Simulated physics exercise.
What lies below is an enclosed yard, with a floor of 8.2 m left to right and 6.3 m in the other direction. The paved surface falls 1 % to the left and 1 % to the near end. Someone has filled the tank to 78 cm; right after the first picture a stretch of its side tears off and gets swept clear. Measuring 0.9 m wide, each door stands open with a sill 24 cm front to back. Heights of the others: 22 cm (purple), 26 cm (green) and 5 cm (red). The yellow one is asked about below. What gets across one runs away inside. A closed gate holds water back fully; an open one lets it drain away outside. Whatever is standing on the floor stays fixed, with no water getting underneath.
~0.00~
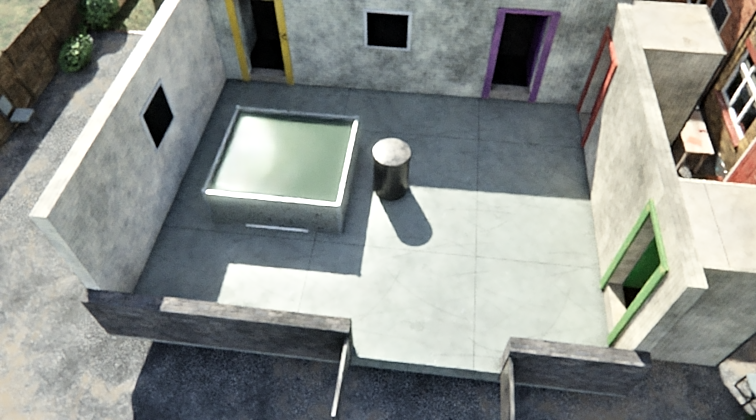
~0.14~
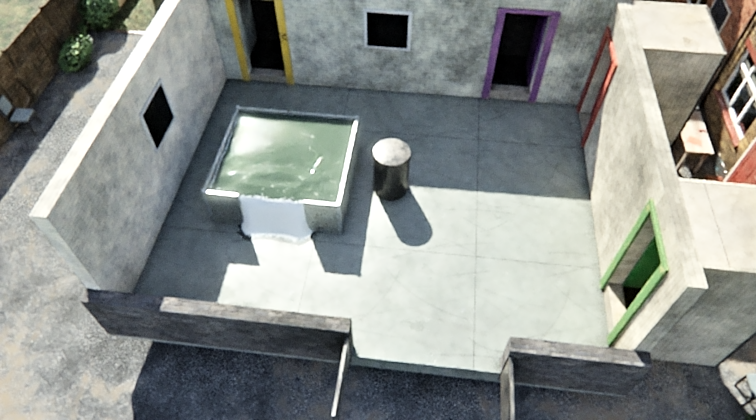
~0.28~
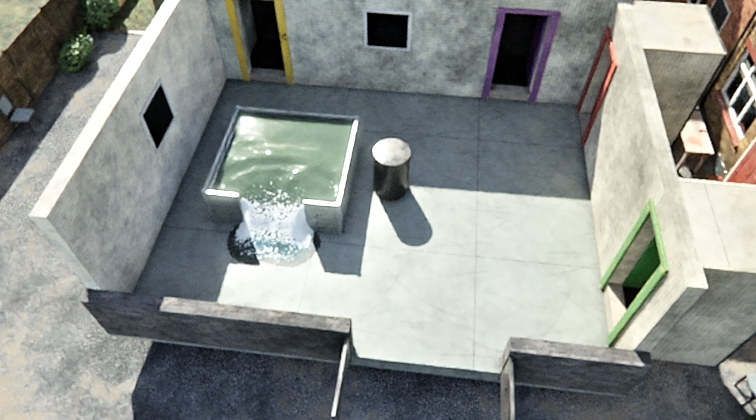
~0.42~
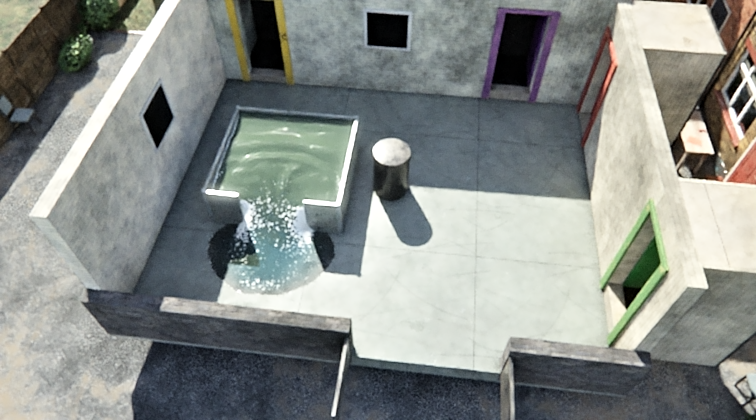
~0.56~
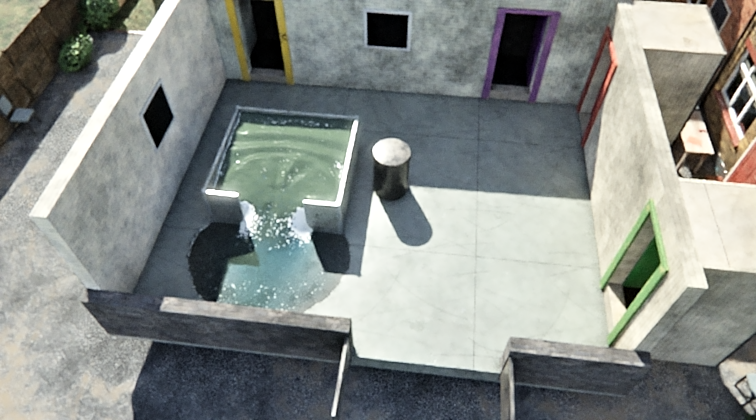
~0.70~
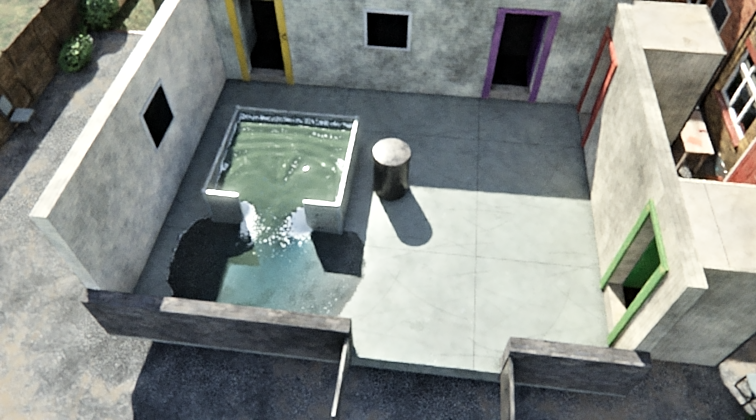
The clip opens on a walled yard with a raised tank of still green water beside a dark cylinder. A stretch of the tank's near side gives way, and water pours through the gap, foaming onto the paving. It spreads toward the low front wall while ripples cross the tank and its level drops slightly.
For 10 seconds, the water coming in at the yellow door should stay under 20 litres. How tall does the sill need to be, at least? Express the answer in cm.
Close to 16 cm is just enough.
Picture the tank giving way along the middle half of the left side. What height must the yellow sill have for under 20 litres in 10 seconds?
At least roughly 26 centimetres tall.
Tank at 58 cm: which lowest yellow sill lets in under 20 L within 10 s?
Required height: Approx. 10.5 cm.
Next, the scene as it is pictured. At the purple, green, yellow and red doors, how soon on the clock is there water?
Purple 7.0 s, green 3.0 s, yellow 3.6 s, red 5.5 s.
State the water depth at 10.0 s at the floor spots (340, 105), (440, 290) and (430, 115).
Depths in order: 5 / 3 / 3 cm.
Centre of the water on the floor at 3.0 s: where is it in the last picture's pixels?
Centre of the water: Approx. (278, 230) px.
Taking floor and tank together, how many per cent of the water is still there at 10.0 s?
Close to 88 in a hundred.
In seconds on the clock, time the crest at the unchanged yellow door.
At roughly 4.5 s.
After 1.4 s water covers 15 % of the floor, deepest (55 cm) near (123, 316); it has not reached the yellow door.
After 3.0 s water covers 40 % of the floor, deepest (42 cm) near (123, 316); it has not reached the yellow door.
After 10.0 s water covers 100 % of the floor, deepest (16 cm) near (123, 316); 12 cm at the yellow door, 8 litres in over its 18 cm sill.
At the yellow door as built, the water arrived by 3.6 s and peaked near 19 cm at 4.4 s.
Run again over the same 10 s with other heights there, 37 litres in over 14 cm, 5 litres over 19 cm. The limit of 20 litres is kept from about 16 cm up.
